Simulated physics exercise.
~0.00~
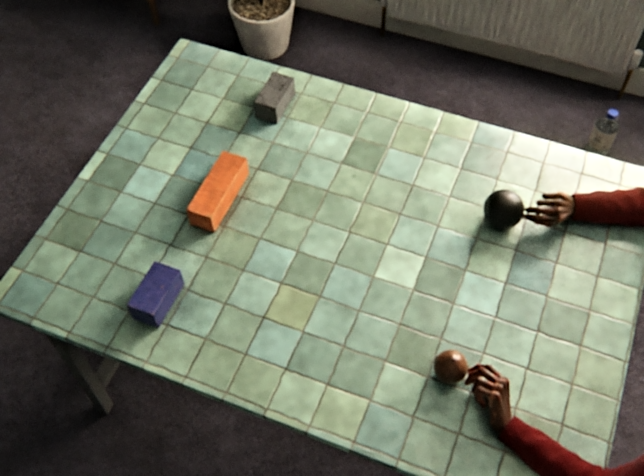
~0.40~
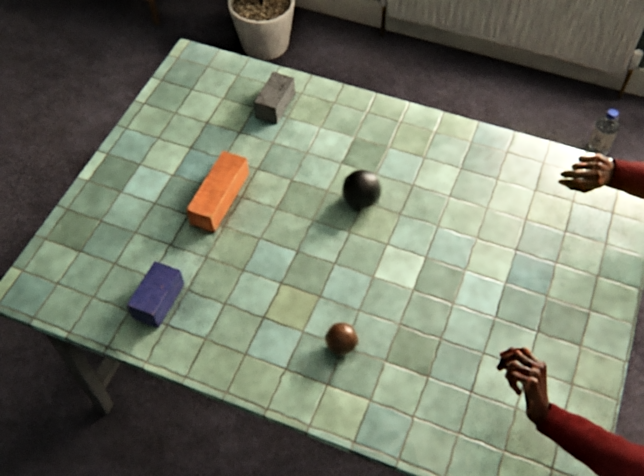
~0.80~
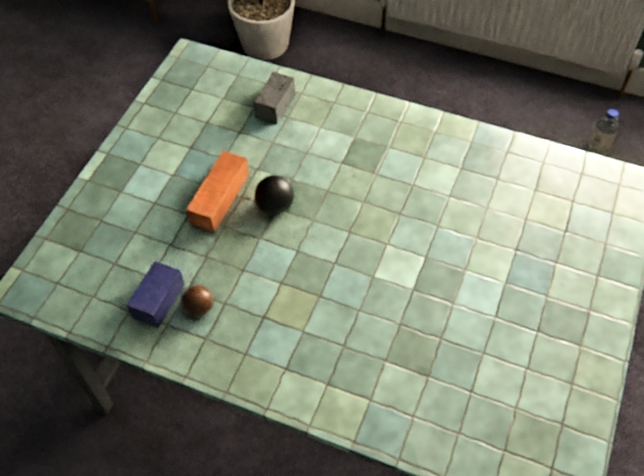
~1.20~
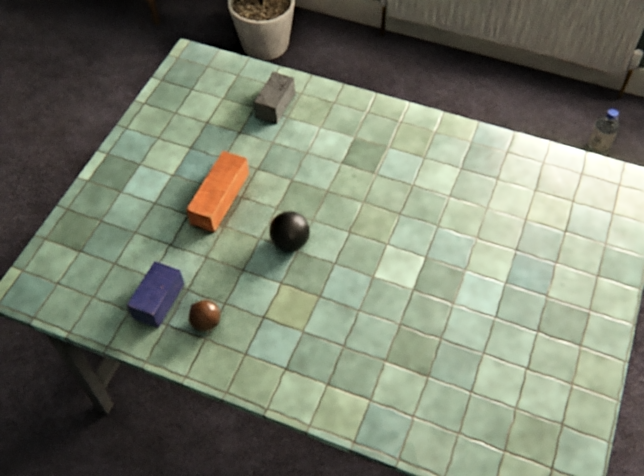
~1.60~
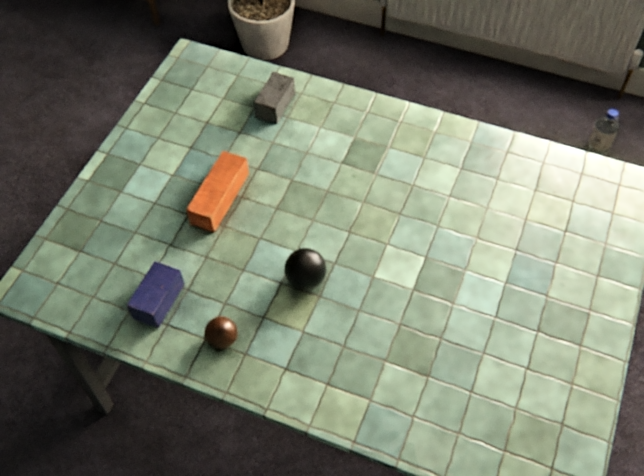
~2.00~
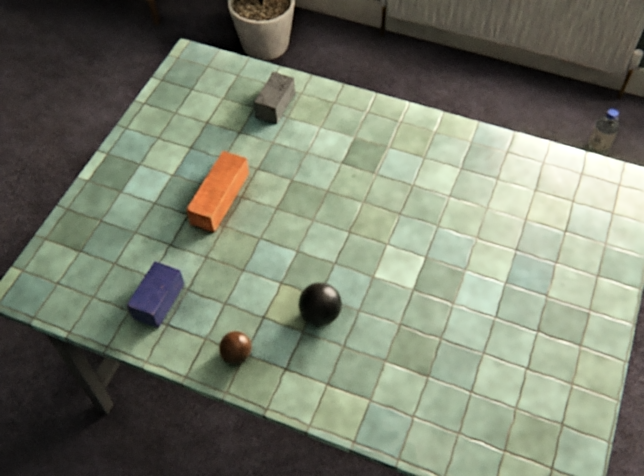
A black ball and a smaller brown ball, perhaps an onion, sit under two hands in red sleeves at the right of a green tiled table, seen from above at an angle. On the left stand a grey brick, an orange block and a blue block, spaced apart with gaps between them. The hands let go and draw back as both balls roll left. The black one reaches the orange block and the brown one the blue block, and neither gets through. Both come back, drifting down and slightly right, and end near the table's lower left, short of the gaps.
